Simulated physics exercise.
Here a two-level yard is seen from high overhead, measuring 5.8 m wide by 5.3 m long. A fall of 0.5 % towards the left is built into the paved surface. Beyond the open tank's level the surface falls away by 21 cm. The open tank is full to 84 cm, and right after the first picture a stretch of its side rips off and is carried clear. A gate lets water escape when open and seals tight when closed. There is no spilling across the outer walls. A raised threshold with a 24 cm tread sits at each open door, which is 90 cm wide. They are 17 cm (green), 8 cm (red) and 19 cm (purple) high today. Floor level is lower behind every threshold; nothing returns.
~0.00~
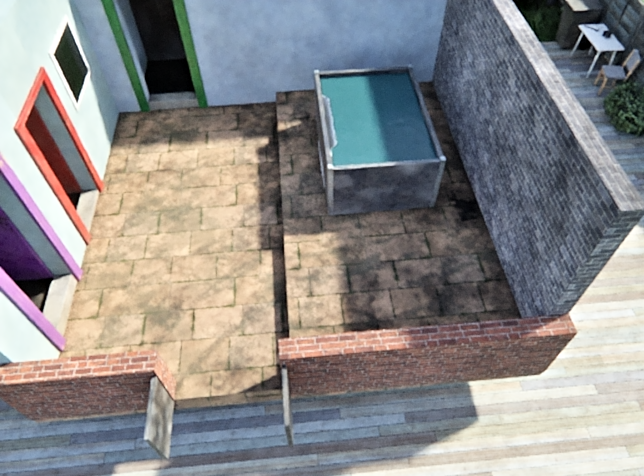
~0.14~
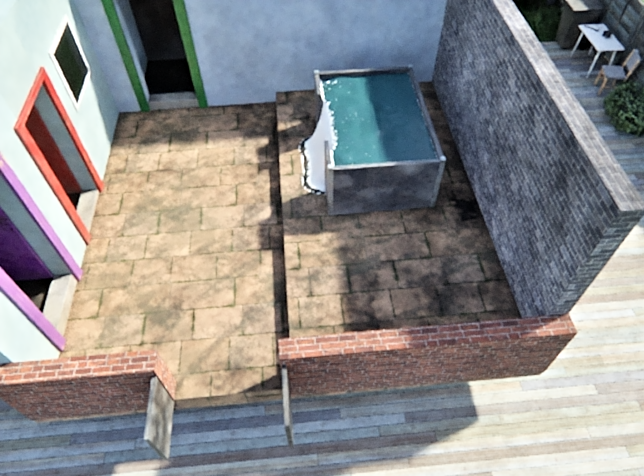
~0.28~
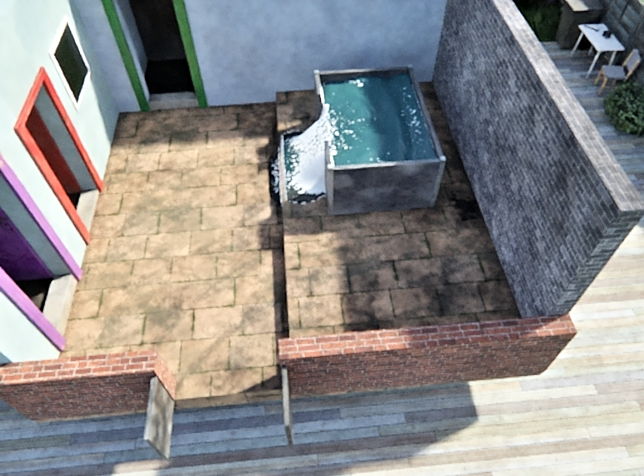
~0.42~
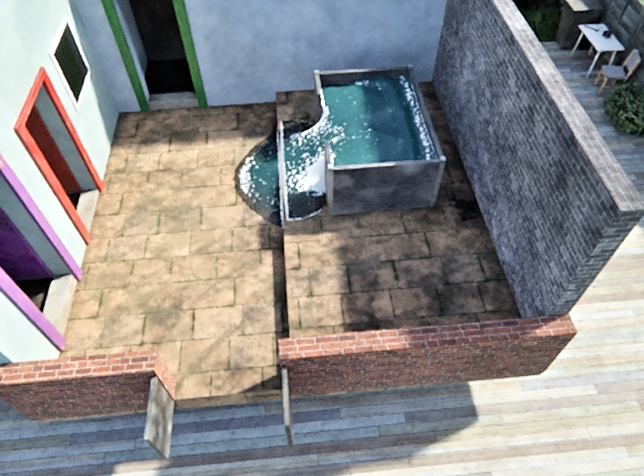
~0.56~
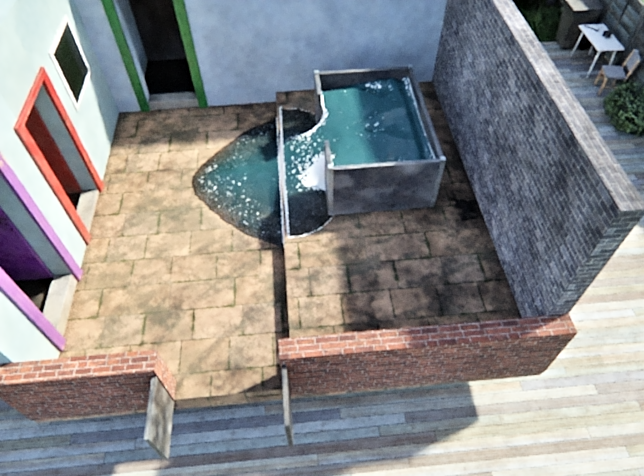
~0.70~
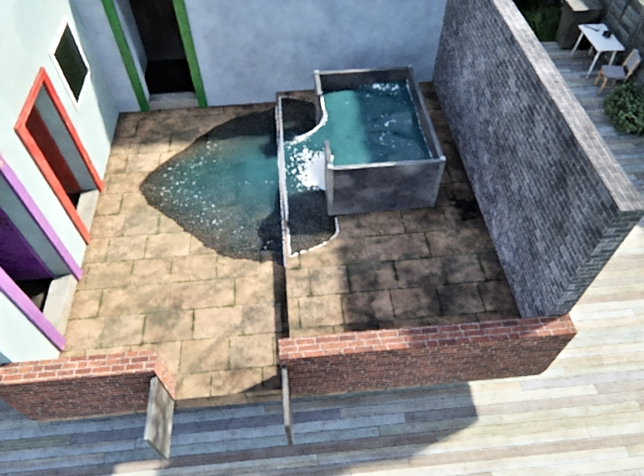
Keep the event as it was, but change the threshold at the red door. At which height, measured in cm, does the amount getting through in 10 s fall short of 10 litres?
From about 31 cm upwards.
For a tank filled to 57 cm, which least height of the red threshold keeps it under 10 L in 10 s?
20 cm.
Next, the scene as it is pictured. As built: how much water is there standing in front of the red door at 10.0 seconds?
Some 12.5 cm.
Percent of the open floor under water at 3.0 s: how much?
Roughly 55 percent of the floor is wet.
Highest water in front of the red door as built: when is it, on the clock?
Some 2.2 s, more or less.
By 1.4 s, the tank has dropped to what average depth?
Around 47 centimetres.
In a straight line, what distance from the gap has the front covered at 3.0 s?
Near 5.0 metres, give or take.
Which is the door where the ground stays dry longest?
The purple door.
After 1.4 s water covers 45 % of the floor, deepest (36 cm) near (314, 168); 16 cm at the red door, 34 litres in over its 8 cm threshold.
After 3.0 s water covers 55 % of the floor, deepest (25 cm) near (108, 209); 22 cm at the red door, 235 litres in over its 8 cm threshold.
After 10.0 s water covers 60 % of the floor, deepest (15 cm) near (113, 141); 13 cm at the red door, 456 litres in over its 8 cm threshold.
At the red door as built, the water arrived by 1.0 s and peaked near 27 cm at 2.2 s.
Run again over the same 10 s with other heights there, 31 litres in over 25.5 cm, 3 litres over 34.5 cm. The limit of 10 litres is kept from about 31 cm up.
